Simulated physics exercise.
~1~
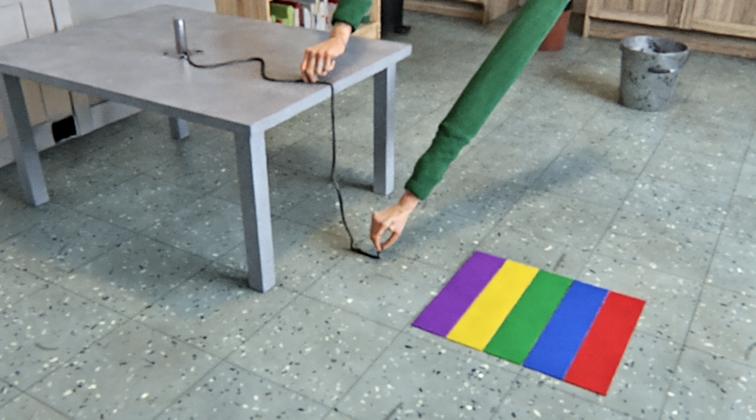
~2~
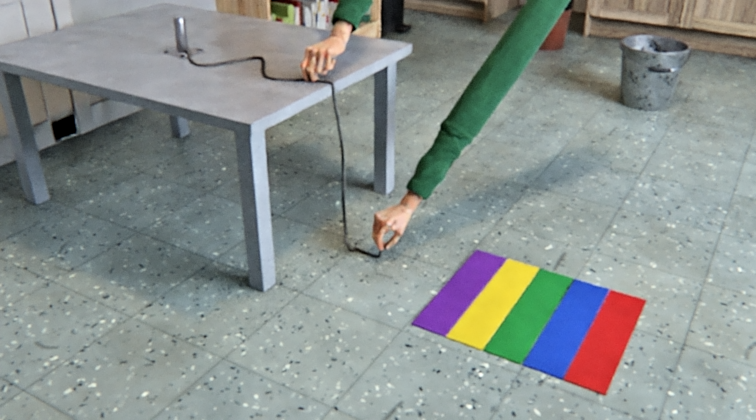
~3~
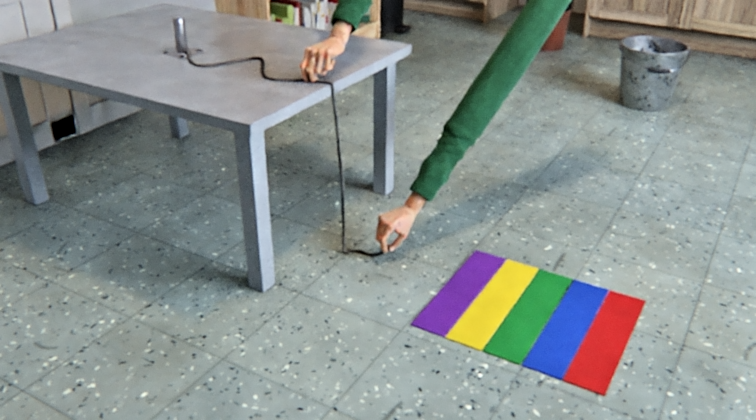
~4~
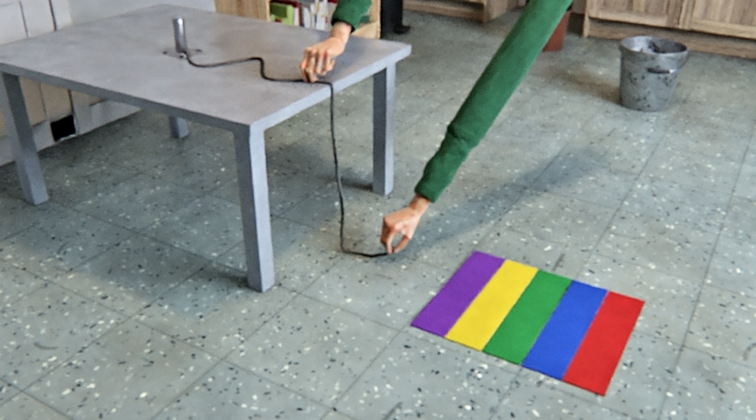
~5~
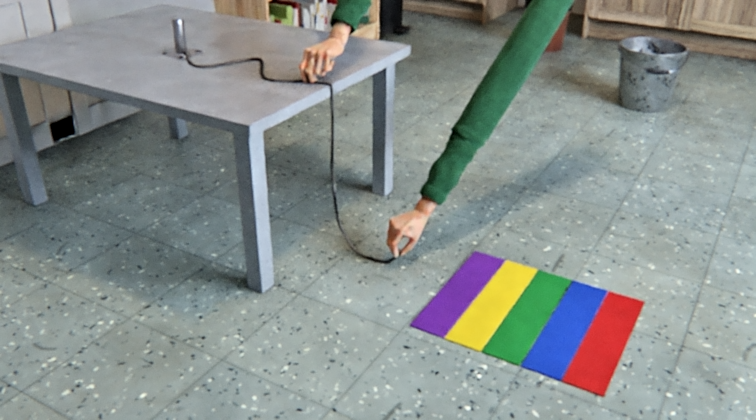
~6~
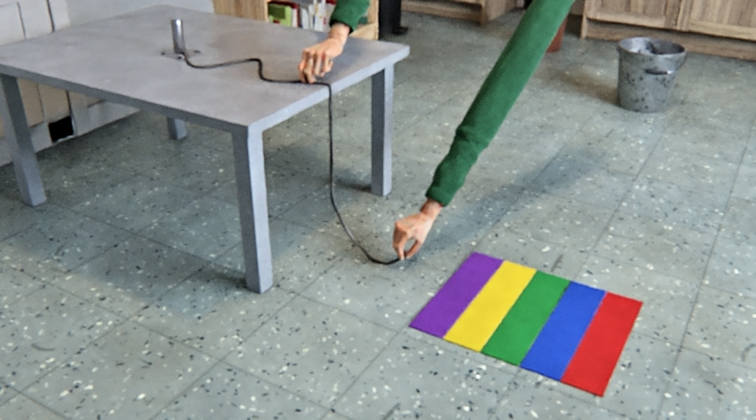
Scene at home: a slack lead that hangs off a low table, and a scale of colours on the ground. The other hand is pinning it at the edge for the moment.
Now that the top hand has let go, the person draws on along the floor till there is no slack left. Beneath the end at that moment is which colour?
Beneath it is blue.
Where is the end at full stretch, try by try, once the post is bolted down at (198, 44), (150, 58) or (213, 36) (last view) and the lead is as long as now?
(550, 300), (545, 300) and (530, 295).
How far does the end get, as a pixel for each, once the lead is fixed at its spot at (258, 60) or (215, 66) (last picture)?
Approximately (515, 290), then (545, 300).
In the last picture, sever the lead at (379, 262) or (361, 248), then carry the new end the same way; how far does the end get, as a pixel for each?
Case by case it comes to about (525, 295) and then about (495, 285).
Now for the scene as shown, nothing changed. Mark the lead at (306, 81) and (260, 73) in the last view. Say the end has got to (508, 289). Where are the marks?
They end up close to (340, 125) and (310, 79).
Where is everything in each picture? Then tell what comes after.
End (381, 248); purple (440, 316); yellow (476, 328); green (513, 341); blue (552, 355); red (593, 369), in the first picture.
End (384, 247); lead through (193, 62) (259, 58) (272, 79) (334, 97) (344, 173) (345, 237), in the second picture.
End (388, 249), in the third picture.
End (392, 251); lead through (192, 62) (258, 59) (271, 79) (332, 98) (337, 173) (342, 238), in the fourth picture.
End (399, 254), in the fifth picture.
End (404, 257); lead through (190, 64) (256, 60) (269, 80) (331, 100) (332, 174) (351, 236), in the sixth picture.
Soon after, end near (508, 289); over yellow.
Then, end near (545, 301); over green.
At full stretch, end near (567, 308); over blue. It gets as far as the blue strip.
